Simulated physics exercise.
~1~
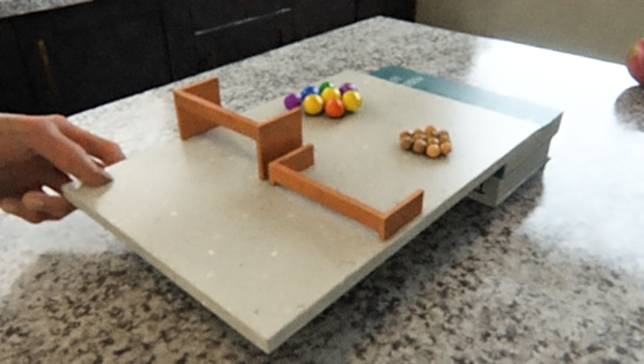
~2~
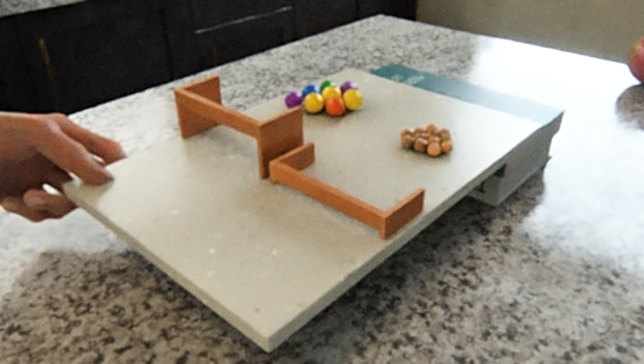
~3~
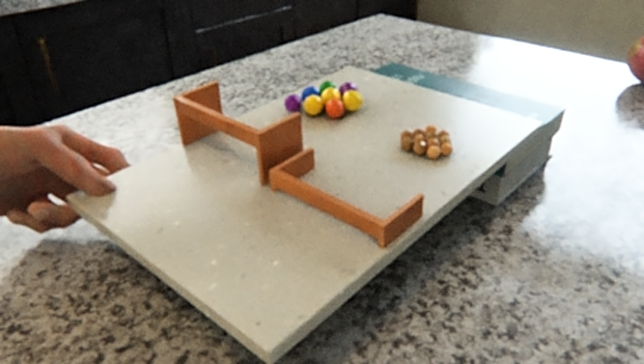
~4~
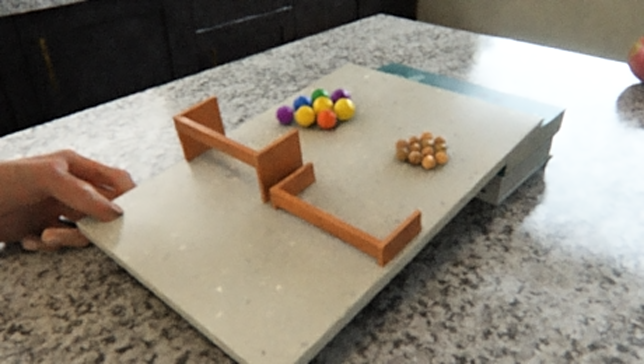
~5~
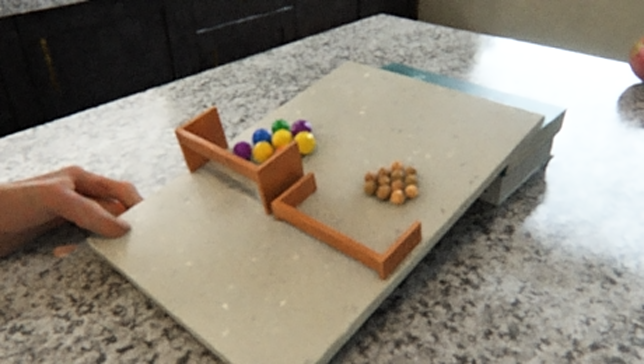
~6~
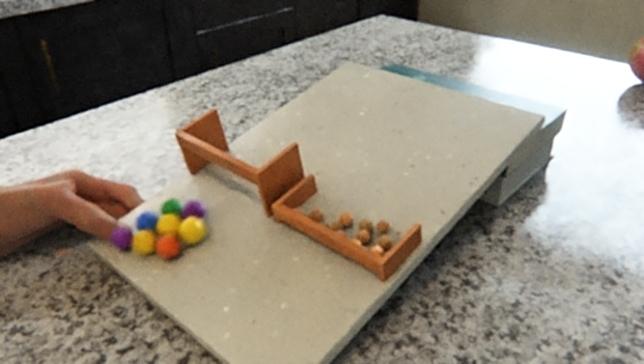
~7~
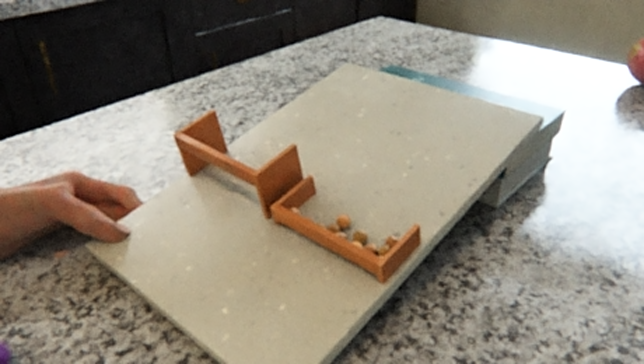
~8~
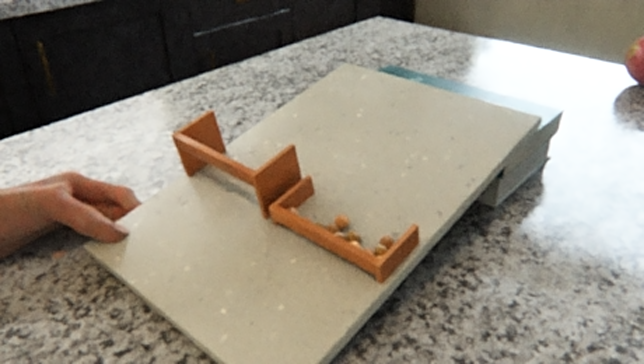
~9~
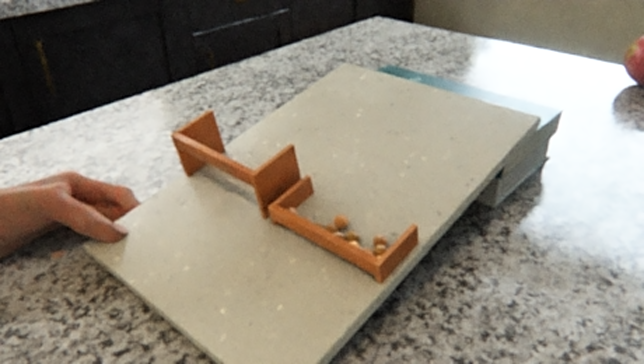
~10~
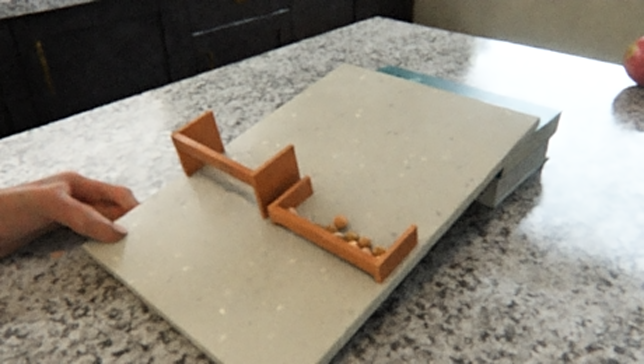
At the start, a hand holds the left end of a pale speckled board level, its far end propped on books on a counter, with colourful balls and small brown balls resting behind two orange barriers. The hand lowers its end, and the board begins to slope. Both groups start rolling down toward the barriers. The colourful balls pass under the raised bar of the farther barrier and roll off the lower end, out of view. The brown balls are stopped by the nearer barrier and stay gathered behind it while the hand remains at the board's edge.
